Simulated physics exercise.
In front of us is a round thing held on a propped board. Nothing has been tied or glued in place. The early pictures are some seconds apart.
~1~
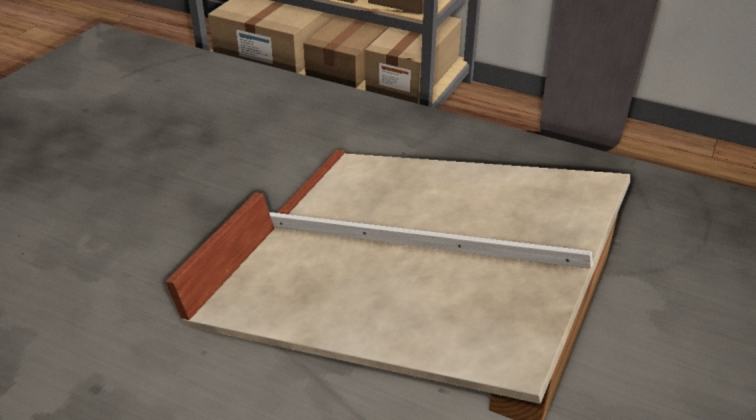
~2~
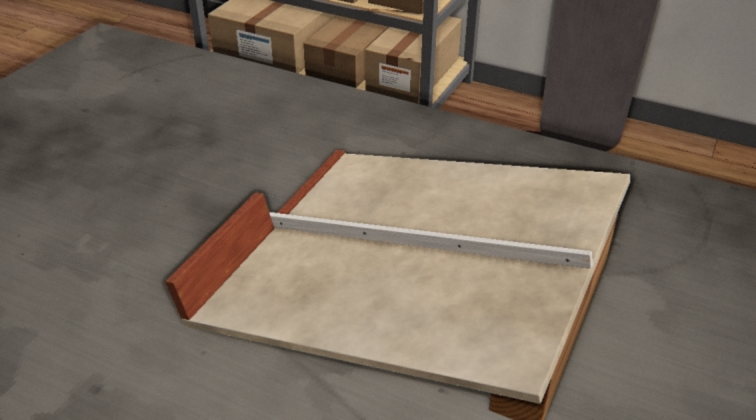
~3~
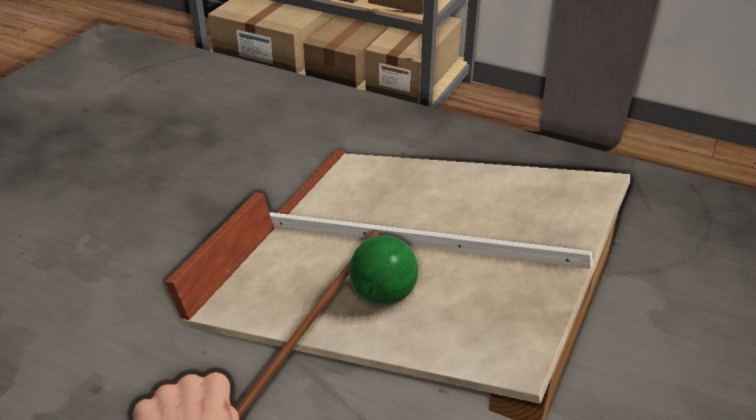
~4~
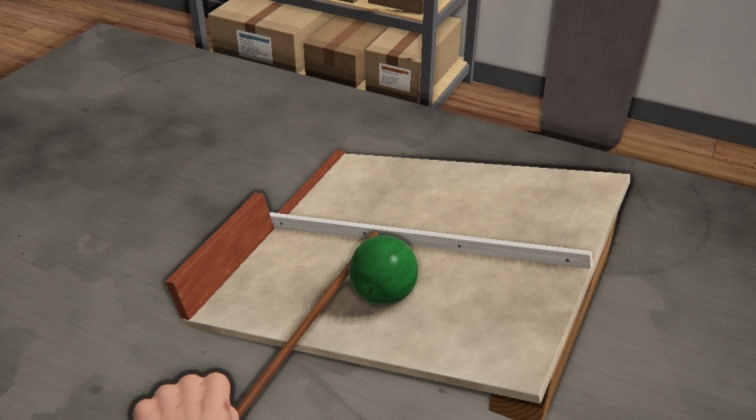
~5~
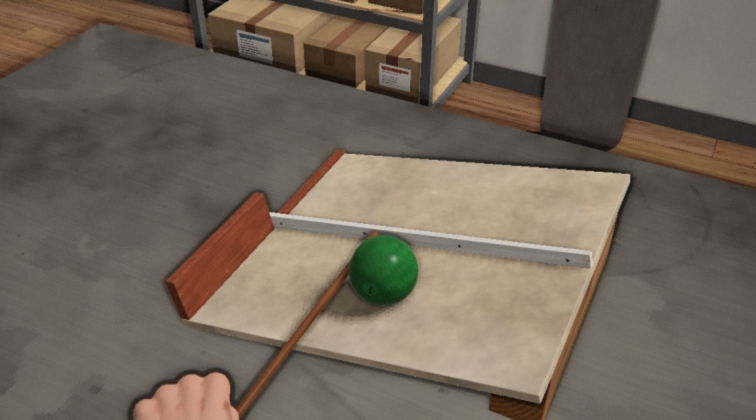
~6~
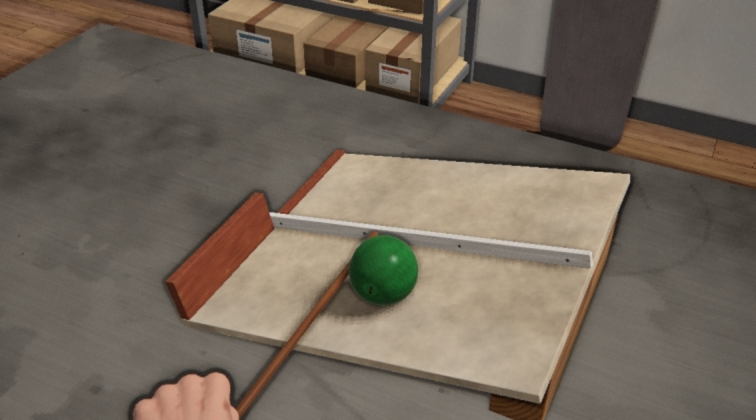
A hand with a stick appears, holding a green ball still on the propped board.
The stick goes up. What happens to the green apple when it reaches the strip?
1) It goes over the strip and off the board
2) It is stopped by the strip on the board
Option 2: It is stopped by the strip on the board.
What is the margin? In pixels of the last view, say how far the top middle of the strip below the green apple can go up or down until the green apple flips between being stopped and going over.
Shift approx. 24 px, direction down.
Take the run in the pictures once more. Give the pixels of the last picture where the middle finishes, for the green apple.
It ends up close to (251, 251).
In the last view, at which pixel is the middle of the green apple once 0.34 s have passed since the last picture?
I'd look for it close to (332, 263).
Then, 0.34 s after the last picture, green apple rolling on the board near (332, 264).
At rest, the green apple is held by the strip, near (251, 251).
